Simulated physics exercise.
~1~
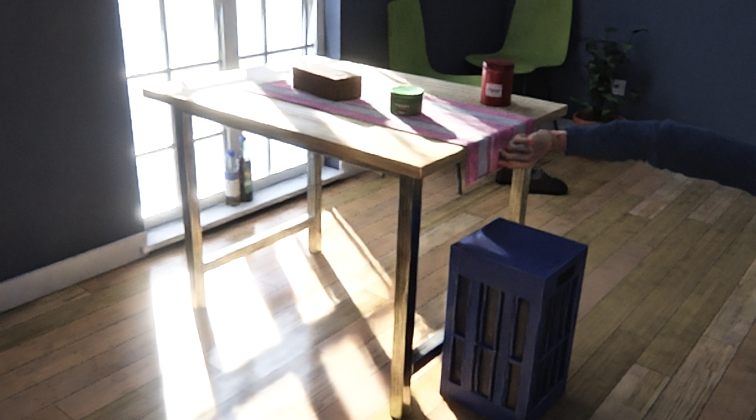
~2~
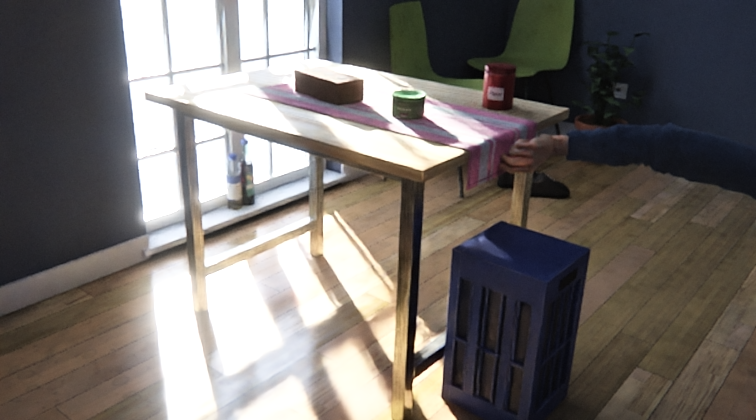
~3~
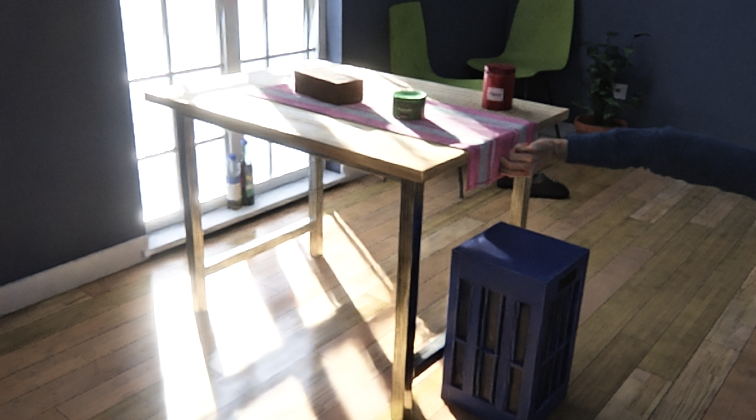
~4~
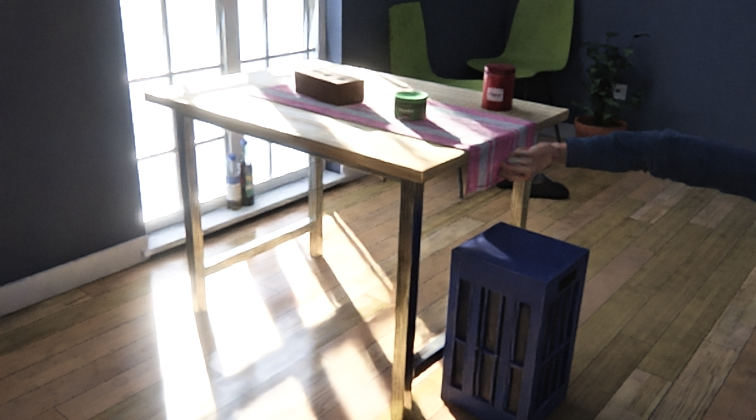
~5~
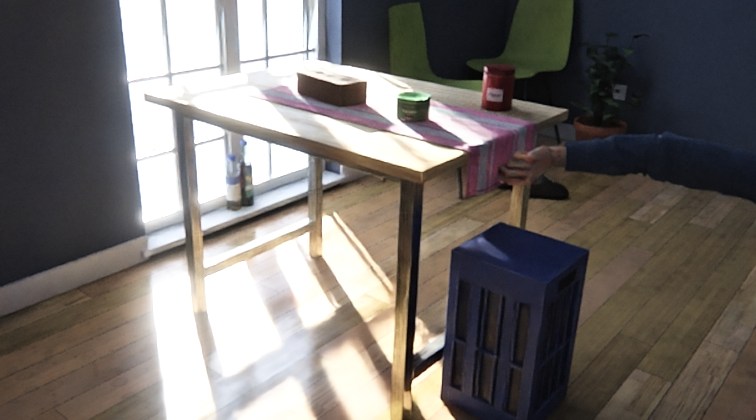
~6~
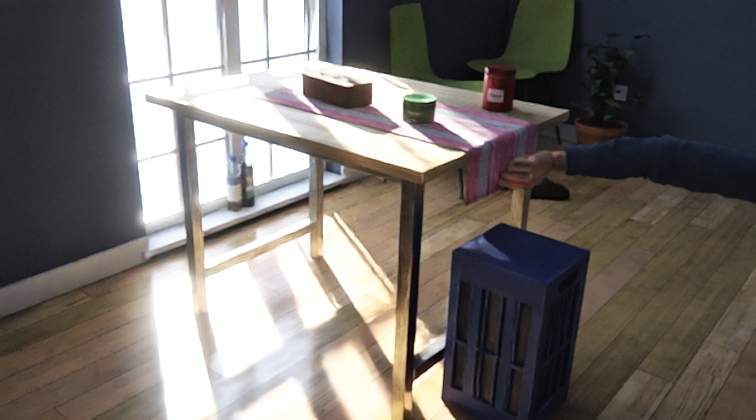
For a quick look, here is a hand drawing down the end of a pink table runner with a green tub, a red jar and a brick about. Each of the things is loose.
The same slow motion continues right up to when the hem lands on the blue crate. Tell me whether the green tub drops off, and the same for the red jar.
The green tub does not drop off. The red jar does not drop off.
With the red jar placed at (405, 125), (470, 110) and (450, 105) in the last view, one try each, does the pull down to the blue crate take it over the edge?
Try 1: Still in place. Try 2: Lost off the top. Try 3: Lost off the top.
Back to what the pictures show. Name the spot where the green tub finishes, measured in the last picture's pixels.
You'll find its middle at pixel (465, 119).
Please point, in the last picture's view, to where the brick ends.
Close to (376, 97).
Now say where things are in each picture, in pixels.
The first frame shows table runner end (465, 187); green tub (407, 90); red jar (499, 62); brick (327, 70); top of the crate (526, 259).
The second frame shows table runner end (466, 191), far hem (241, 93); red jar (501, 66); red jar stands beside the cloth.
The third frame shows table runner end (465, 192); green tub (410, 94).
The fourth frame shows table runner end (465, 195), far hem (243, 94); red jar (501, 67).
The fifth frame shows table runner end (464, 199); green tub (414, 96).
The sixth frame shows table runner end (464, 206), far hem (249, 96); green tub (419, 97); red jar (501, 68); top of the crate (528, 265).
Then, 0.40 s past the final frame, hem going down; tub carried along near (440, 113); jar still.
Then, 0.78 s past the final frame, hem on the crate; tub carried along near (460, 118); jar still.
When it is over, hem on the crate; tub carried along near (465, 119); jar still. The green tub stays on the table and the red jar remains up there.
